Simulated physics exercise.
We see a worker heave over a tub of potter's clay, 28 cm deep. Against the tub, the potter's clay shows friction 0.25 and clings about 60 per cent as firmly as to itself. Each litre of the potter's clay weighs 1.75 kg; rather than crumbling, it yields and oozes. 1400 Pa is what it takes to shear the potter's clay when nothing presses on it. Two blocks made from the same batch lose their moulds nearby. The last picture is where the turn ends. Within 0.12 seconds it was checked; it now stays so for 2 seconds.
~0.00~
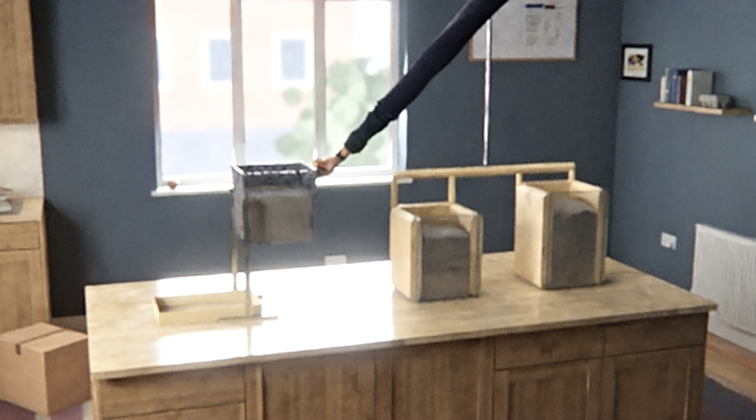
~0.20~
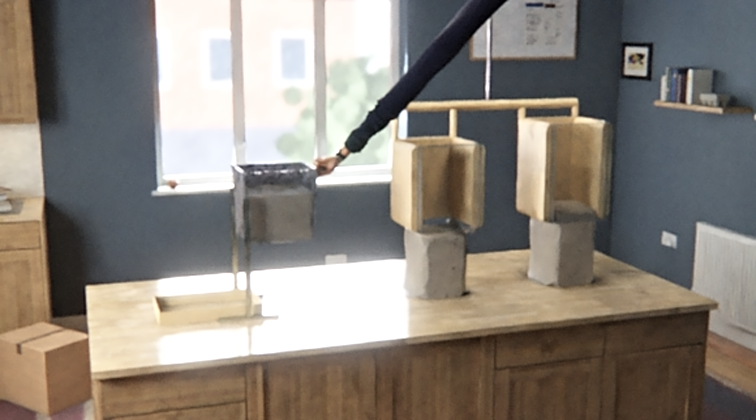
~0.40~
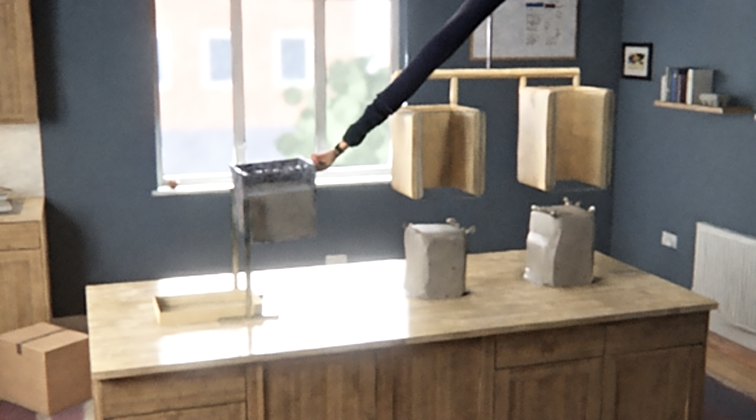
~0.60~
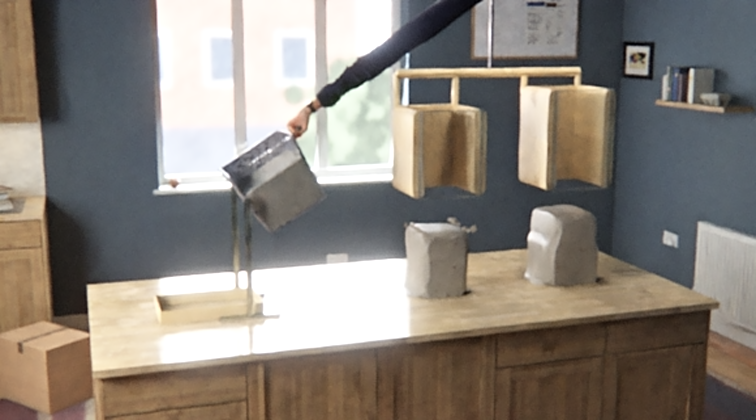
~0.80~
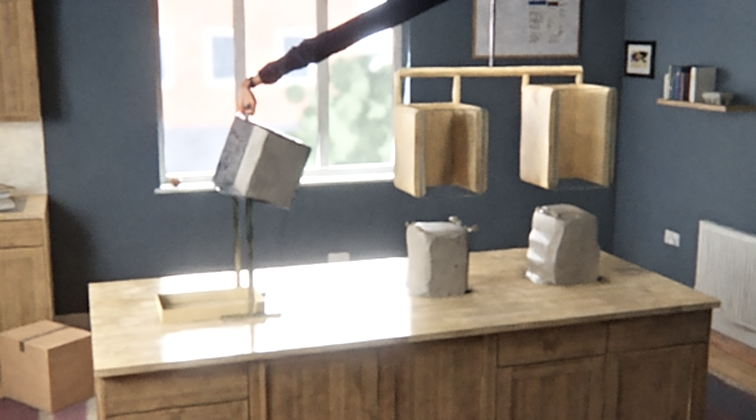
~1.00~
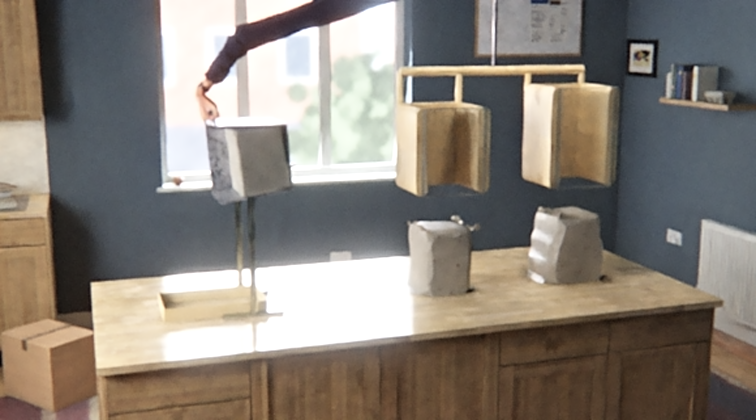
A dark-sleeved arm reaches from the top over a wooden counter in a blue-walled room with a bright window, seen from slightly above, its hand on a grey tub on a stand at left. At right, two wooden moulds on a shared bar rise off two grey blocks, the right one slumping slightly. The hand then swings the tub leftward onto its side, while the view stays almost still.
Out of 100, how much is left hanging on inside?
Around 100 out of 100.
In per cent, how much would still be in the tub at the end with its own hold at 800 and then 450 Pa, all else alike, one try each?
The answers, in order, are 50 % and 50 %.
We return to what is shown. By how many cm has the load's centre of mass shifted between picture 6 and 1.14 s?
I'd put the distance at about 2 centimetres.
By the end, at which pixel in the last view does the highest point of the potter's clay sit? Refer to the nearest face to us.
The highest point sits at around (254, 139).
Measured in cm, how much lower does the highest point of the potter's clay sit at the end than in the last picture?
About 4 cm.
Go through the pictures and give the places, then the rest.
The first picture shows handle-side rim at (315, 170), tilt 0 degrees; crest of the potter's clay at (302, 194); block heights 29 cm, 36 cm (left to right).
The second picture shows handle-side rim at (315, 170), tilt 0 degrees; crest of the potter's clay at (302, 193); block heights 29 cm, 35 cm (left to right).
The third picture shows handle-side rim at (314, 165), tilt 4 degrees; crest of the potter's clay at (309, 189); block heights 29 cm, 33 cm (left to right).
The fourth picture shows handle-side rim at (291, 136), tilt 32 degrees; crest of the potter's clay at (299, 159); block heights 29 cm, 32 cm (left to right).
The fifth picture shows handle-side rim at (245, 121), tilt 69 degrees; crest of the potter's clay at (267, 133); block heights 29 cm, 31 cm (left to right).
The sixth picture shows handle-side rim at (213, 129), tilt 94 degrees; crest of the potter's clay at (278, 127); block heights 29 cm, 31 cm (left to right).
After 1.14 s, the tub is at 94 degrees and holds 100 %.
After 1.31 s, the tub is at 94 degrees and holds 100 %.
After 1.48 s, the tub is at 94 degrees and holds 100 %.
After 1.65 s, the tub is at 94 degrees and holds 100 %.
After 3.00 s, the tub is at 94 degrees and holds 100 %.
